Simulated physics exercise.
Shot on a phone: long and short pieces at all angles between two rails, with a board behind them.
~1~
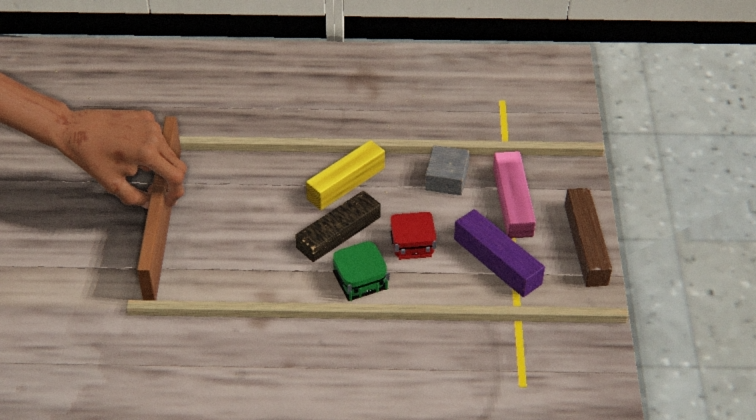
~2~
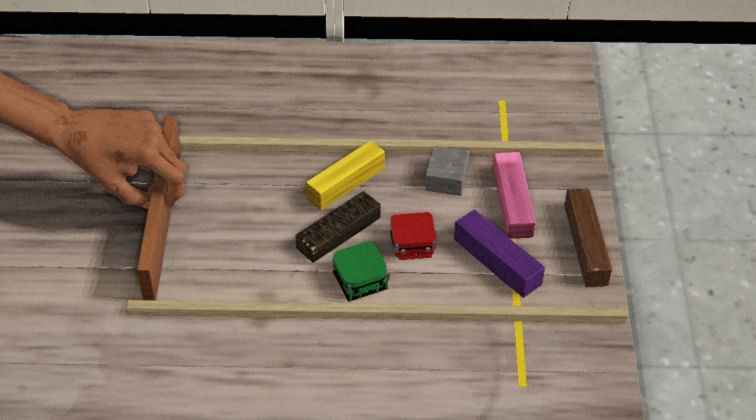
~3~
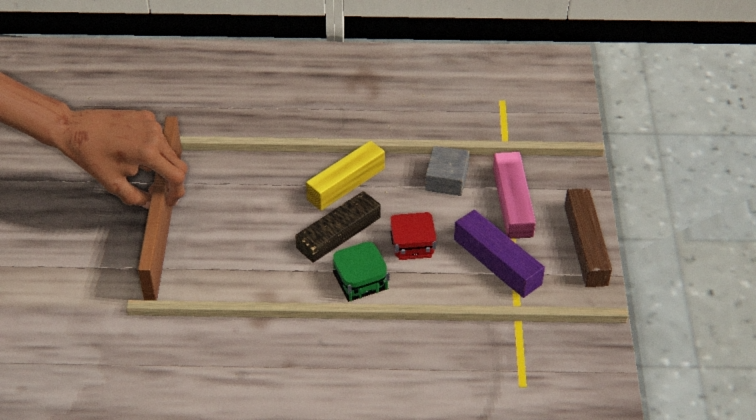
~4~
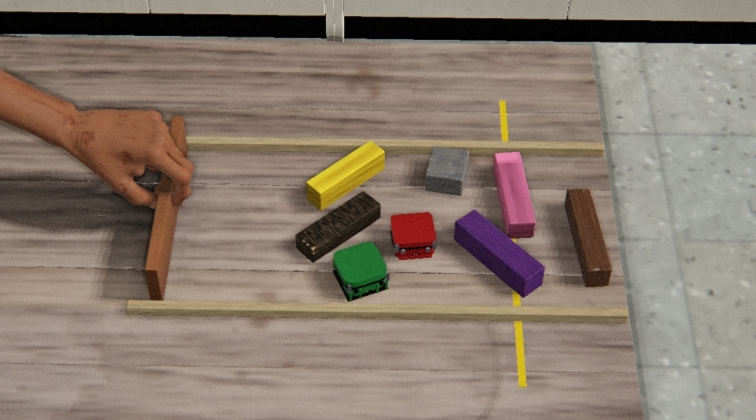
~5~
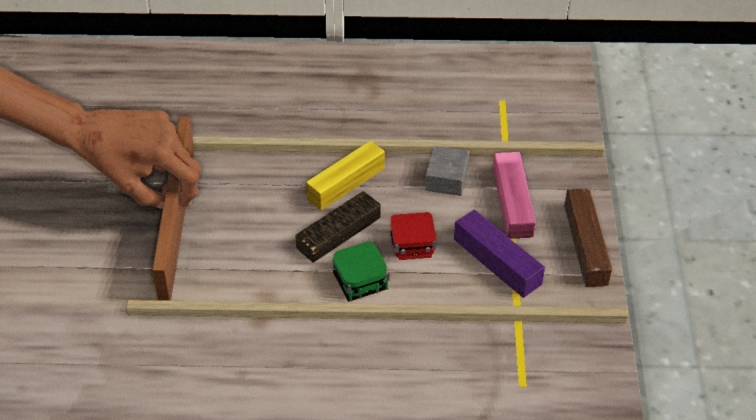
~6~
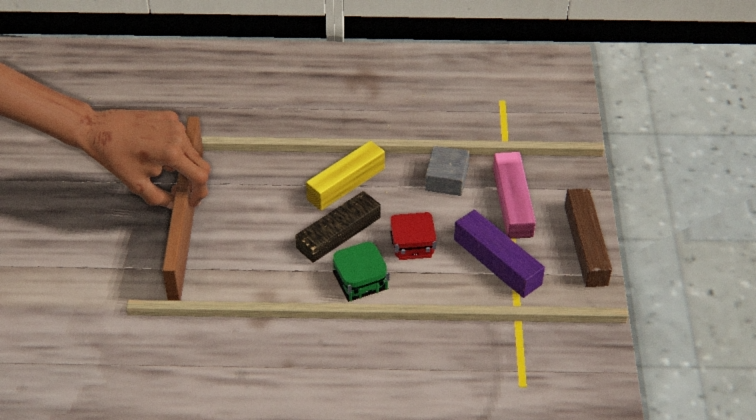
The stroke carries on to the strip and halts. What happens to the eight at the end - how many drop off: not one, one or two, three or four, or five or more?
Turns out one or two get pushed past the edge and drop.
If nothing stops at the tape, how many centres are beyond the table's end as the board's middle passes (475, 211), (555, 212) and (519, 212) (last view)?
It would be 0, 3 and 1.
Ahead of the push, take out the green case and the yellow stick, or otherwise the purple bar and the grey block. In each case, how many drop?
You'd see 1 fallen, and 0 in the other try.
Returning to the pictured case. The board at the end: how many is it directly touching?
The answer is 3.
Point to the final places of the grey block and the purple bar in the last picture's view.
About (549, 171), and the other about (602, 242).
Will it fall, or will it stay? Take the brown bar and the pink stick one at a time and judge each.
Looking at them, the brown bar leaves its support and the pink stick is still in place.
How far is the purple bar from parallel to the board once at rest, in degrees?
Around 35 degrees.
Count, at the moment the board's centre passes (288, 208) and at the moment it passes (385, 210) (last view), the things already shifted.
At the first place 0, at the second 4.
Soon after, none off yet; brown bar at rest near (587, 237); pink stick at rest near (514, 194); purple bar at rest near (498, 253).
At rest, the number that fall off is one or two; fallen, brown bar.
